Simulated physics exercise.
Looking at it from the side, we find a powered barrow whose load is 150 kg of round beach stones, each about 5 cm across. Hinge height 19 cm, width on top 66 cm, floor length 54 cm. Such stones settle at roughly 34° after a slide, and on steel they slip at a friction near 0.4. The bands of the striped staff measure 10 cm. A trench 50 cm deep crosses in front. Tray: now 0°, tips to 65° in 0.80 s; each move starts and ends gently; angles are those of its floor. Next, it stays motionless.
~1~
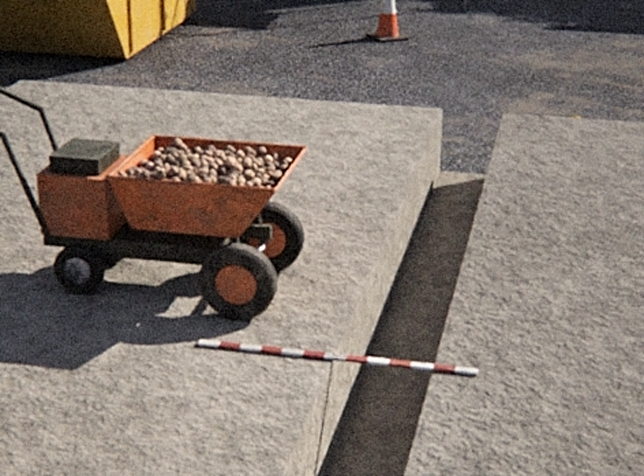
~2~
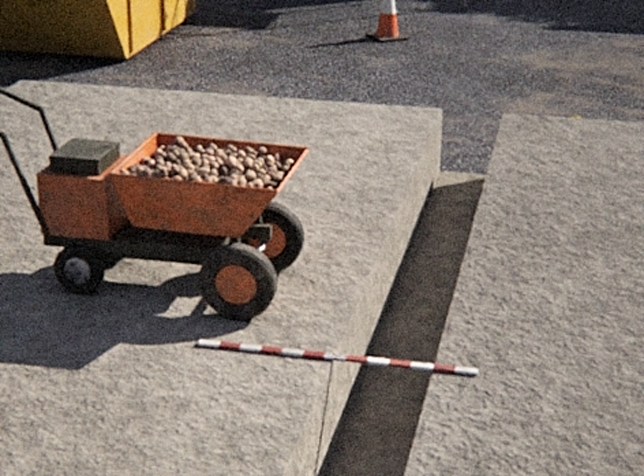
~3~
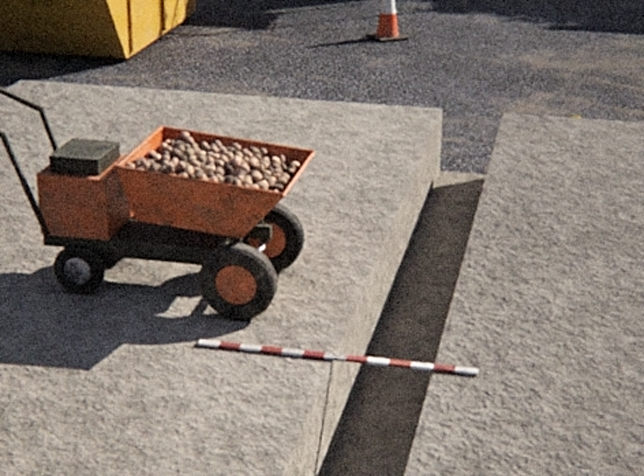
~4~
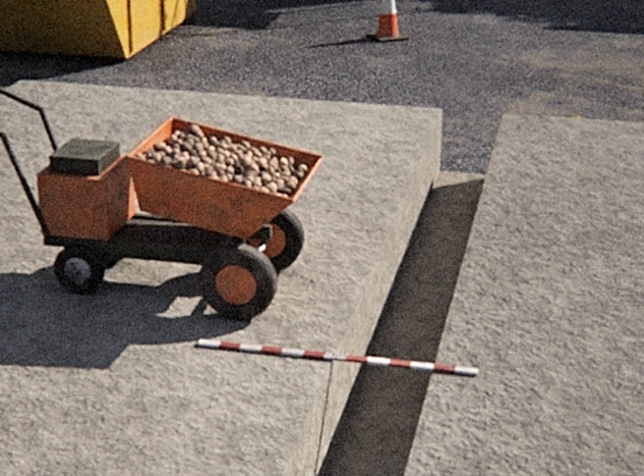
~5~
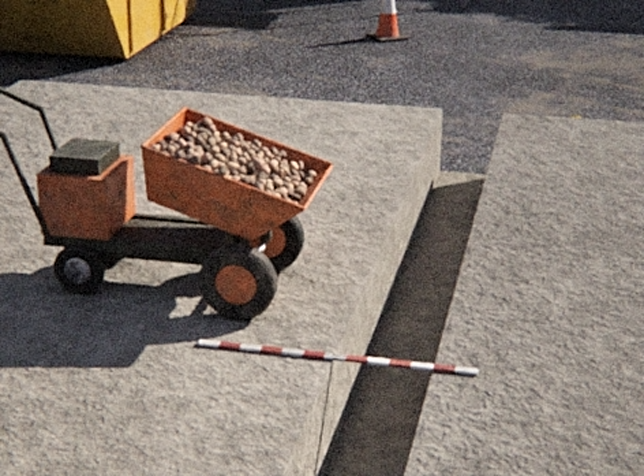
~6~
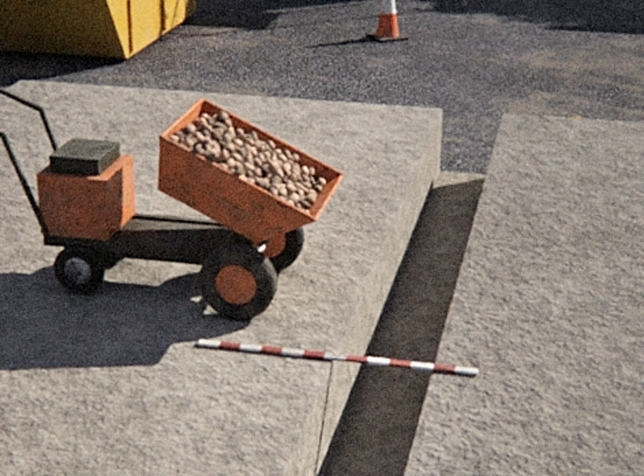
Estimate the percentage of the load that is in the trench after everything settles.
Roughly 98 per cent of the load.
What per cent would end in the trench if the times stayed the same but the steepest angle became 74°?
In that case some 100 per cent.
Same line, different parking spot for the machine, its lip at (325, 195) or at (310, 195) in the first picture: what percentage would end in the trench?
Result: Close to 55 then close to 75 per cent.
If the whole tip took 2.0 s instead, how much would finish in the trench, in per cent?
It would be near 100 percent.
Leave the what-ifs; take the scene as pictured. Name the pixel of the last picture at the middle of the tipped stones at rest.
Their middle lands near (404, 384).
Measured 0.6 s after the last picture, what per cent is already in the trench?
By that point it's something like 30 in a hundred.
Then, 0.3 s after the last picture the floor is at 55°, 100 % in the tray; the foremost stones are at (342, 245).
Then, 0.6 s after the last picture the floor is at 65°, 70 % in the tray, 29 % in the trench; the foremost stones are at (426, 339).
Then, 0.9 s after the last picture the floor is at 65°, 30 % in the tray, 68 % in the trench, 2 % past the trench; the foremost stones are at (515, 315).
Then, 2.9 s after the last picture the floor is at 65°, 0 % in the tray, 98 % in the trench, 2 % past the trench; the foremost stones are at (598, 319).
